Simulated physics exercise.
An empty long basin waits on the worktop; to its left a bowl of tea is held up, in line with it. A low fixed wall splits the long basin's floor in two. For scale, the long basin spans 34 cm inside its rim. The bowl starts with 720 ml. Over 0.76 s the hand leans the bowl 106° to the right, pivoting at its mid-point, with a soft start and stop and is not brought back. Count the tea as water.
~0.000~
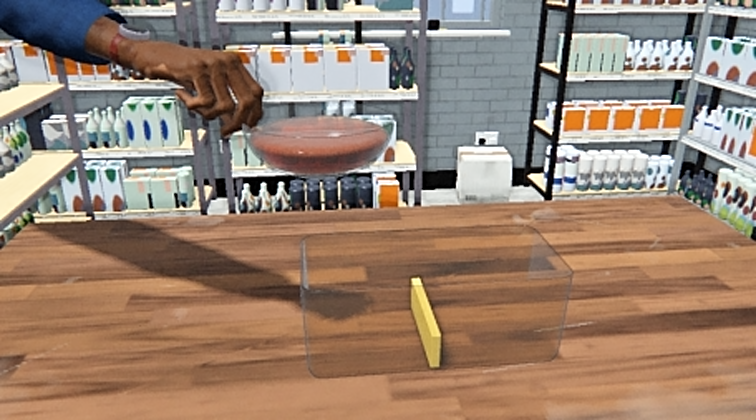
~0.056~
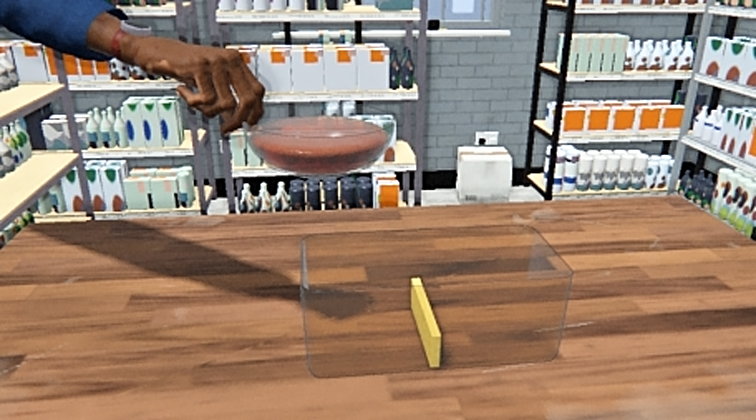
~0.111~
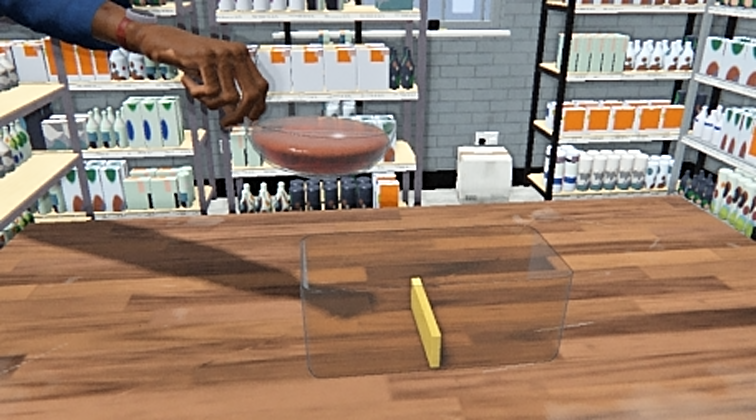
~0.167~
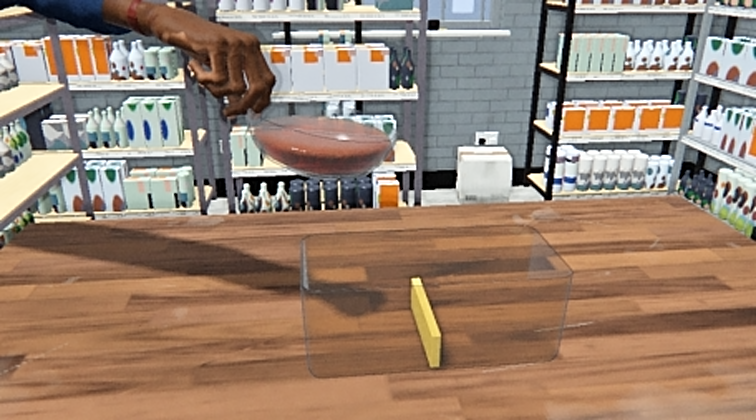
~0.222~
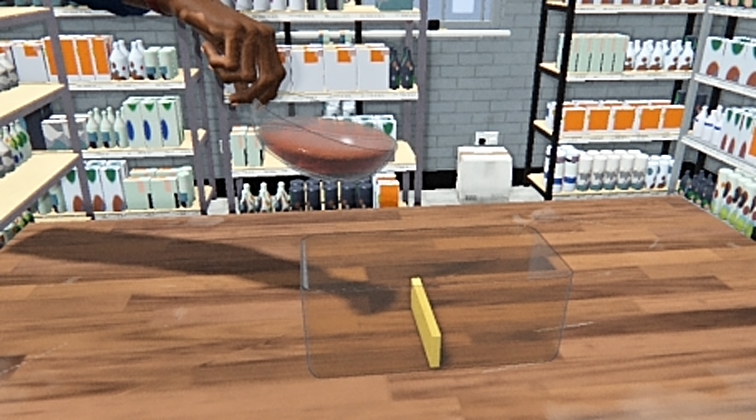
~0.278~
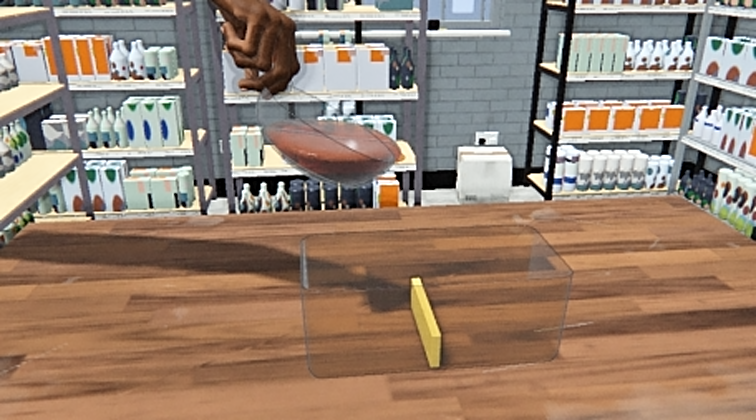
We see a hand holding a clear bowl of reddish-brown liquid above a wooden worktop, left of a clear basin with a yellow upright piece inside; the hand rises and shifts right, gradually tilting the bowl rightward.
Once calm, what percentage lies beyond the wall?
About 57 per cent.
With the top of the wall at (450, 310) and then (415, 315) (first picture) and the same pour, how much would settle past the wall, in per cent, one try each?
First 15, then 70 per cent.
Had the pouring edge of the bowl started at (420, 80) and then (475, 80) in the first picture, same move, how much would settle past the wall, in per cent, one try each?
First 75, then 85 per cent.
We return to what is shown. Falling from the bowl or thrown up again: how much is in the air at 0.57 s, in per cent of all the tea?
Near 34 in a hundred.
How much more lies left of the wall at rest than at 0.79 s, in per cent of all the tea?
Near 4 in a hundred.
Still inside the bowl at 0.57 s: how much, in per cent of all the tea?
Near 6 in a hundred.
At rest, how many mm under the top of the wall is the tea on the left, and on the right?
Left about 36 mm, right about 34 mm.
By 0.57 s the tilt is 91° and 6 per cent is still to pour, 13 is left of the wall and 47 right of it.
By 0.79 s the tilt is 106° and 0 per cent is still to pour, 39 is left of the wall and 58 right of it.
By 1.01 s the tilt is 106° and 0 per cent is still to pour, 42 is left of the wall and 57 right of it.
By 1.26 s the tilt is 106° and 0 per cent is still to pour, 42 is left of the wall and 57 right of it.
At rest 42 per cent lies left of the wall, 57 right of it and 1 outside.
